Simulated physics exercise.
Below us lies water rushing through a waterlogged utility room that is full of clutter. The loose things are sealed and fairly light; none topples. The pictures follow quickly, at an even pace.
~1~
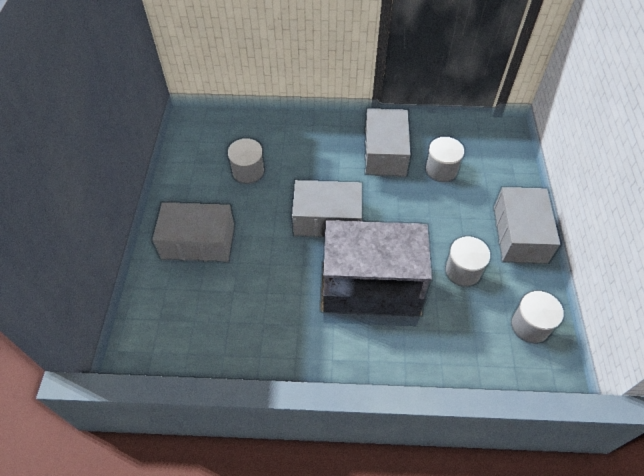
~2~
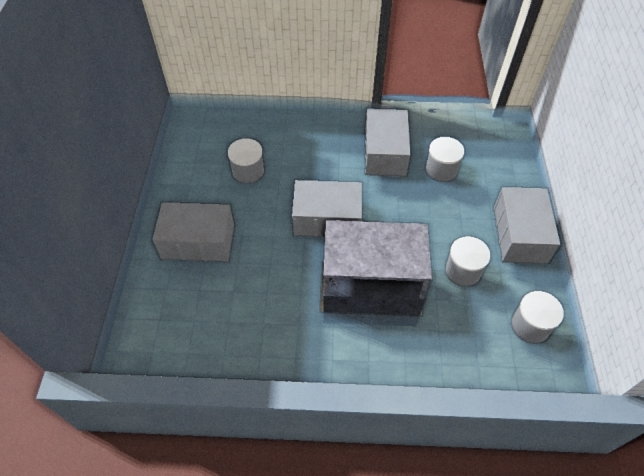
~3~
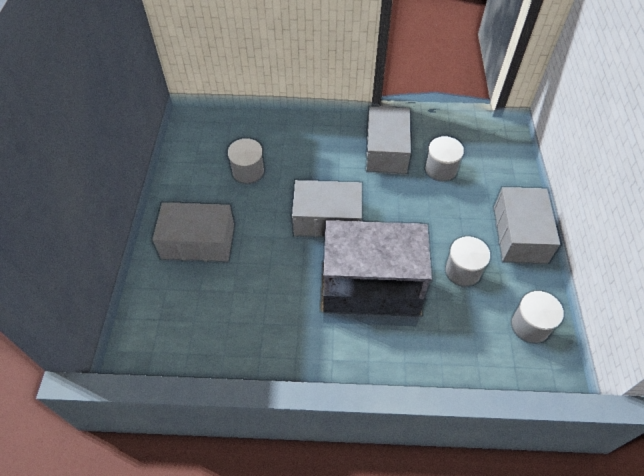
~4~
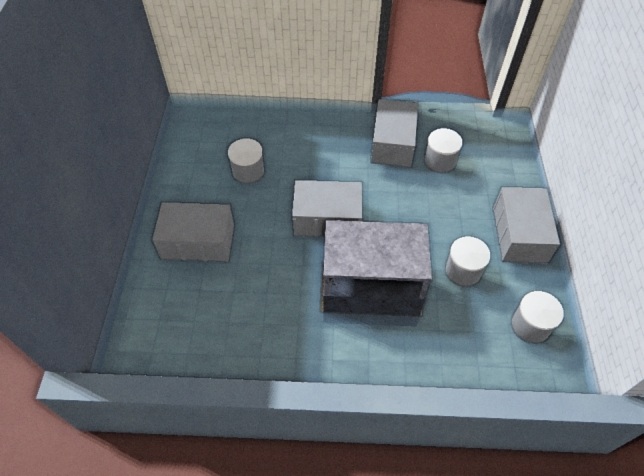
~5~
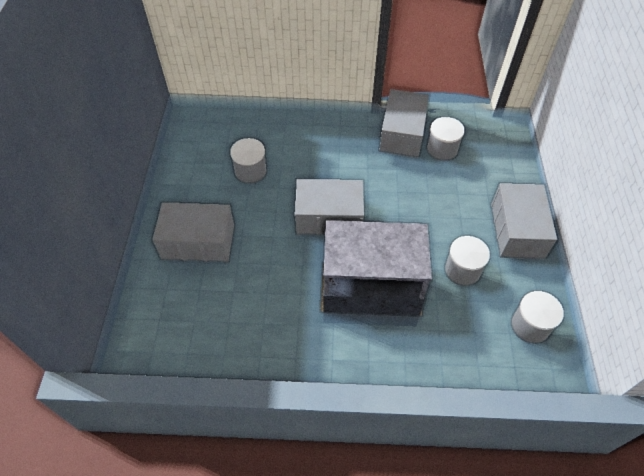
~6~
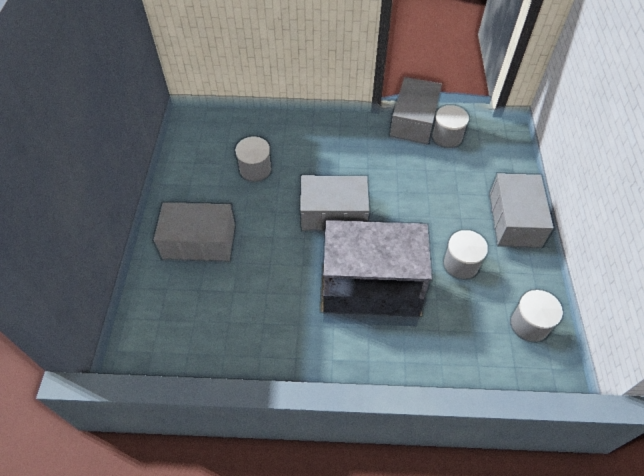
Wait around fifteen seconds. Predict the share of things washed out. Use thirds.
Share: Two thirds or above.
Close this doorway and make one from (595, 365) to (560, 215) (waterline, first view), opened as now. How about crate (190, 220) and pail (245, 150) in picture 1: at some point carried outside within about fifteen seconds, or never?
One after the other: Inside, still in.
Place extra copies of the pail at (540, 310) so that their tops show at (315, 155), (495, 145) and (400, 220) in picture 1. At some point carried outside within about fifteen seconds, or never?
In turn: Through, gone, out.
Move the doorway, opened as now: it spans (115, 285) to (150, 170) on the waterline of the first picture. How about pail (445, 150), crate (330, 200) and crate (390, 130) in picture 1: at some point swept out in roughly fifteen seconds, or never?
As listed: Left behind, gone, washed out.
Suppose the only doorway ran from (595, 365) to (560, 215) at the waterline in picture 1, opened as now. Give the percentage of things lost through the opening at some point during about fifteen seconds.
Close to 80 %.
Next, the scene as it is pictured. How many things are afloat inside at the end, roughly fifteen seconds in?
2 of them.
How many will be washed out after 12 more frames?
It comes to 2.
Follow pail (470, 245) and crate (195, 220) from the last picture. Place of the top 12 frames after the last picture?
Close to (481, 164) and (238, 199).
A moment on, 2 of 8 are out; 6 afloat.
Next, 2 of 8 are out; 6 afloat.
Later, 6 of 8 are out; 2 afloat.
In the end, 6 of 8 are out; 2 afloat.
